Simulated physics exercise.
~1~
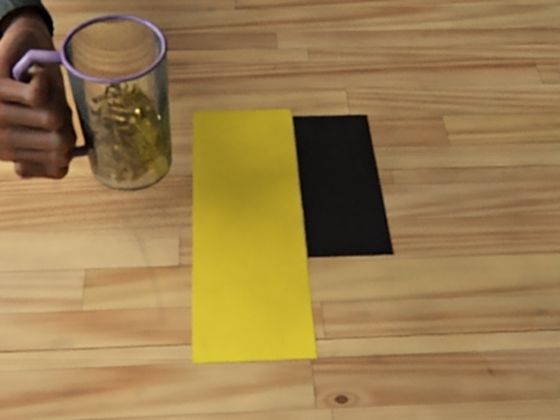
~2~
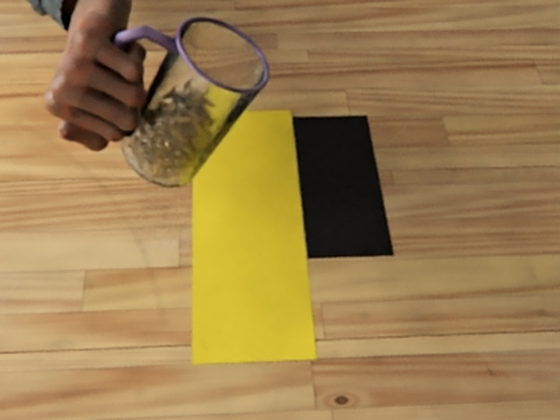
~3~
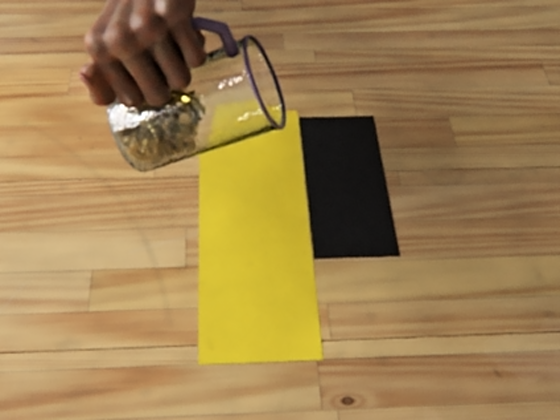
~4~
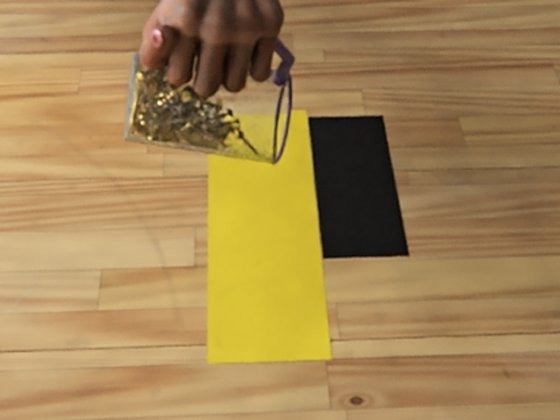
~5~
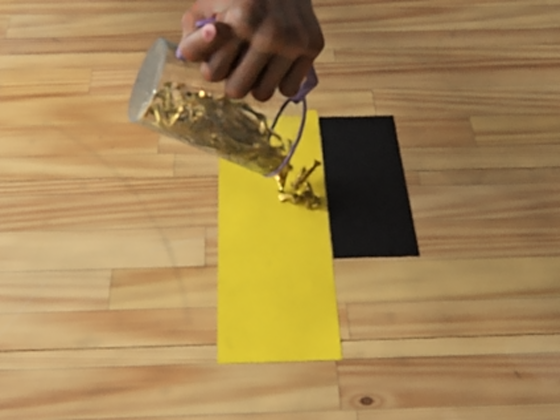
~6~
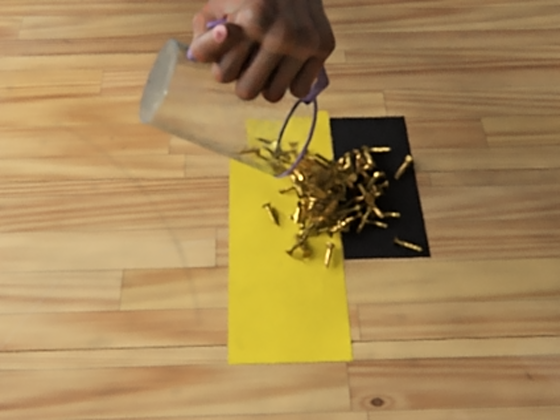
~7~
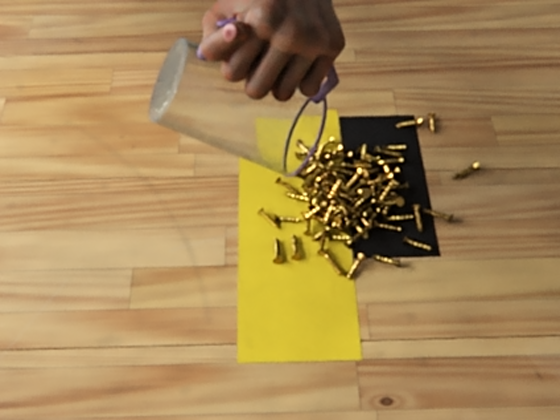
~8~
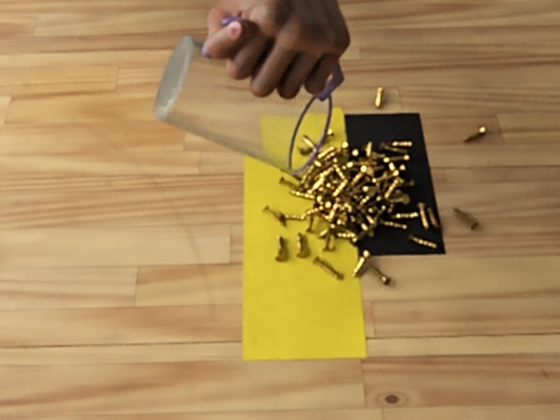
A hand grips a clear cup with a purple rim and handle, filled with brass-coloured screws, above a pale wooden table seen from above at an angle. A long yellow mat lies in the middle, with a shorter black mat against its right side. The hand moves the cup right and tips it over the yellow mat until its mouth points downward. The screws slide to the rim, then pour out in a rush and spread across both mats. The emptied cup stays tilted above a heap straddling the two mats, with a few screws scattered on the bare wood.
